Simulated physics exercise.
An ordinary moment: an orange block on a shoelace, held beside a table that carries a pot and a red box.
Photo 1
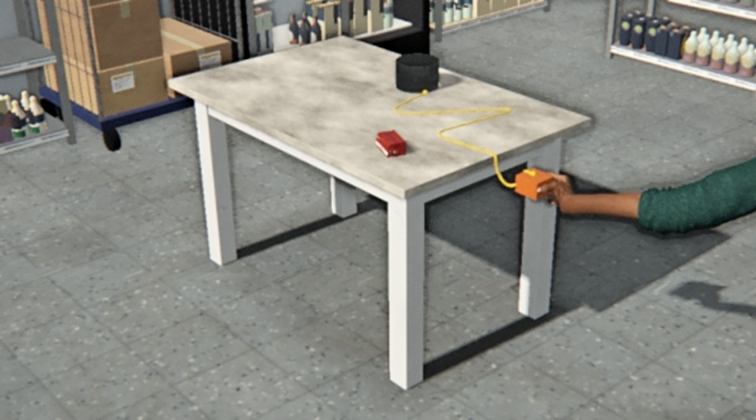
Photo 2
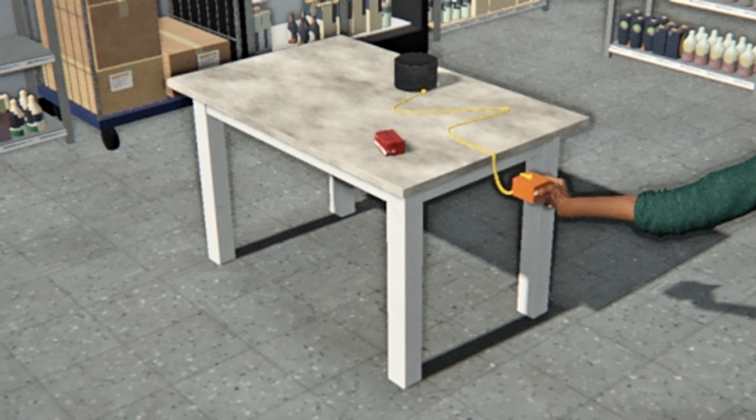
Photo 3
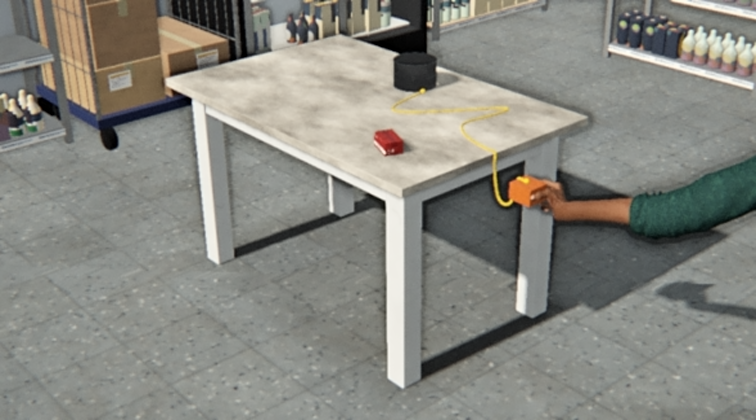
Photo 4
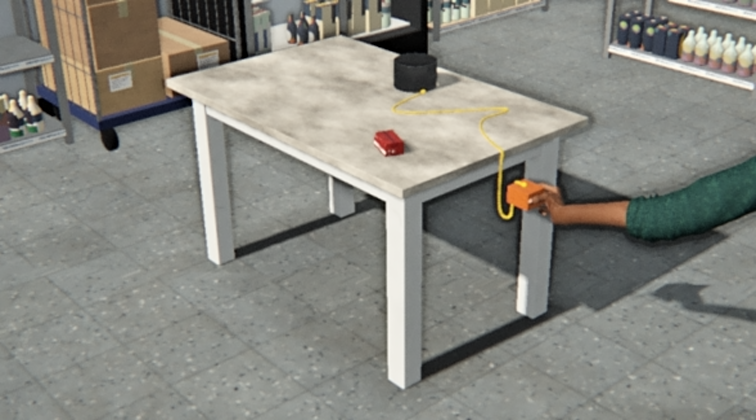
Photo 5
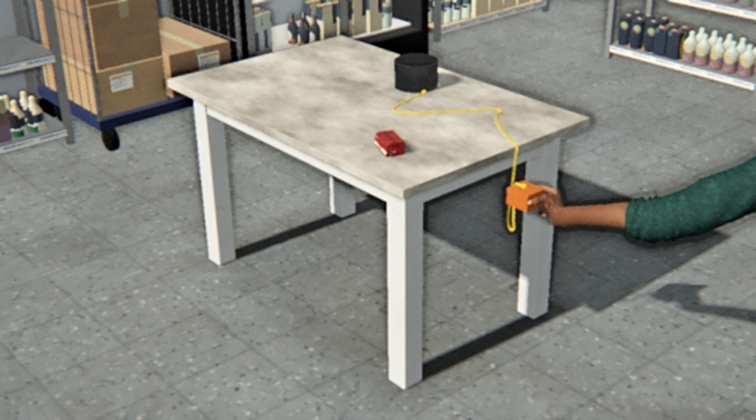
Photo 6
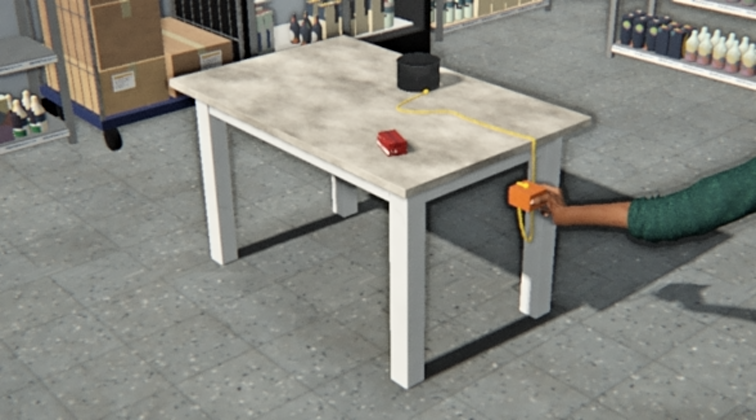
Yellow shoelace sliding rightward across a table and drooping over its edge as a hand slightly lowers the attached orange block.
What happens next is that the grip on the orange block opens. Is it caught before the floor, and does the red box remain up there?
By the end the orange block has gone all the way down, and the red box has held its position.
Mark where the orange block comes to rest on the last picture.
That one winds up at (526, 367) in the last picture.
Then, 0.34 s later than the last view, block above the floor near (521, 311); pot as before; box as before.
Then, 0.90 s later than the last view, block on the floor near (526, 367); pot as before; box as before.
Finally, block on the floor near (526, 367); pot as before; box as before. The orange block reaches the floor and the red box remains where it stands.
